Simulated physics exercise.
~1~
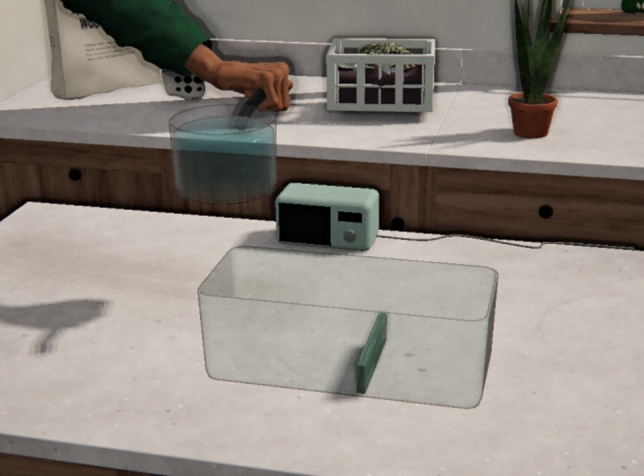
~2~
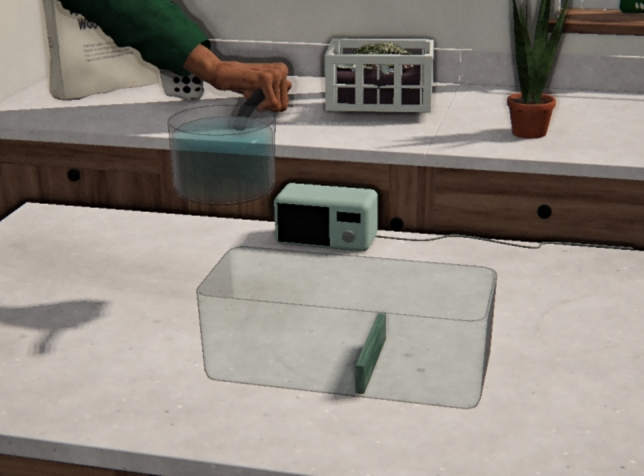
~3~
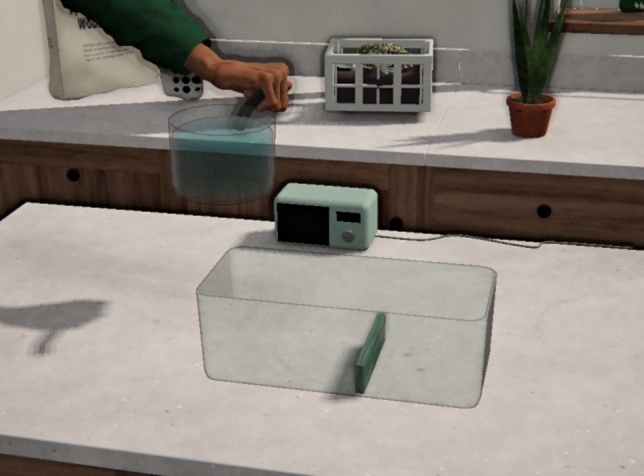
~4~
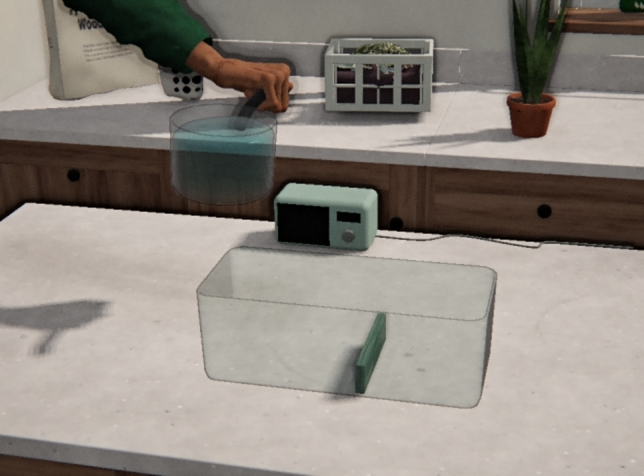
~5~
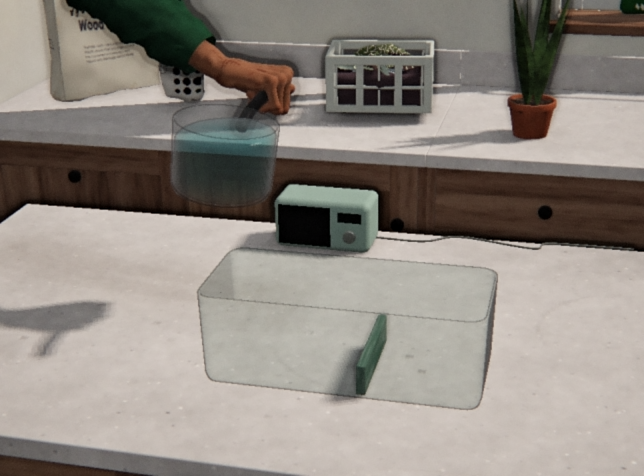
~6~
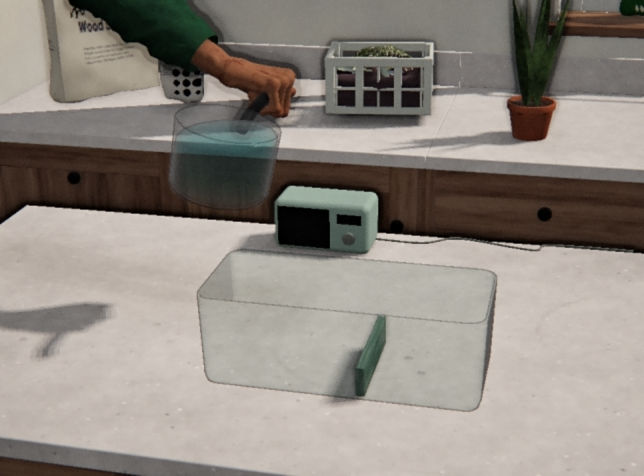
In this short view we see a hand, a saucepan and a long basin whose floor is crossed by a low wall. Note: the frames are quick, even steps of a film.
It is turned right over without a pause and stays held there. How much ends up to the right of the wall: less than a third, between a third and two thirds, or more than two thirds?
The share right of the wall fails to reach one third.
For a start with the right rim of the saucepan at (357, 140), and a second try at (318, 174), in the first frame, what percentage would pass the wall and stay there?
Start one gives some 90 %, start two some 55 %.
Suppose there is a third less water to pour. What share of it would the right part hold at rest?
The share comes to roughly 5 per cent.
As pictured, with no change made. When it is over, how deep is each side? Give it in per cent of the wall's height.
Left about 70, right about 10.
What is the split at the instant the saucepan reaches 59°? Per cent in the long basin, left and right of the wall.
Left 5 %, right 0 %.
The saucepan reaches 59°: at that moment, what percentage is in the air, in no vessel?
Around 20 in a hundred.
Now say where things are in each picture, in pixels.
In the first frame, tilt 0°; pouring edge (273, 124); surface from (178, 126) to (273, 132); the long basin's rim runs from (215, 270) to (493, 295); the wall's top is at (372, 339).
In the second frame, tilt 0°; pouring edge (272, 124); surface from (177, 126) to (272, 132).
In the third frame, tilt 2°; pouring edge (273, 126); surface from (177, 126) to (272, 133).
In the fourth frame, tilt 4°; pouring edge (274, 128); surface from (178, 126) to (273, 133).
In the fifth frame, tilt 8°; pouring edge (277, 132); surface from (179, 128) to (275, 135).
In the sixth frame, tilt 12°; pouring edge (278, 138); surface from (180, 130) to (277, 137).
A moment on, the saucepan is tipped part way and 72 per cent is still to pour, 7 is left of the wall and 0 right of it.
Next, the saucepan is tipped on its side and 22 per cent is still to pour, 55 is left of the wall and 5 right of it.
Then the saucepan is tipped on its side and 4 per cent is still to pour, 85 is left of the wall and 7 right of it.
Later the saucepan is tipped on its side and 0 per cent is still to pour, 90 is left of the wall and 9 right of it.
Finally, 90 per cent lies left of the wall, 9 right of it and 1 outside.
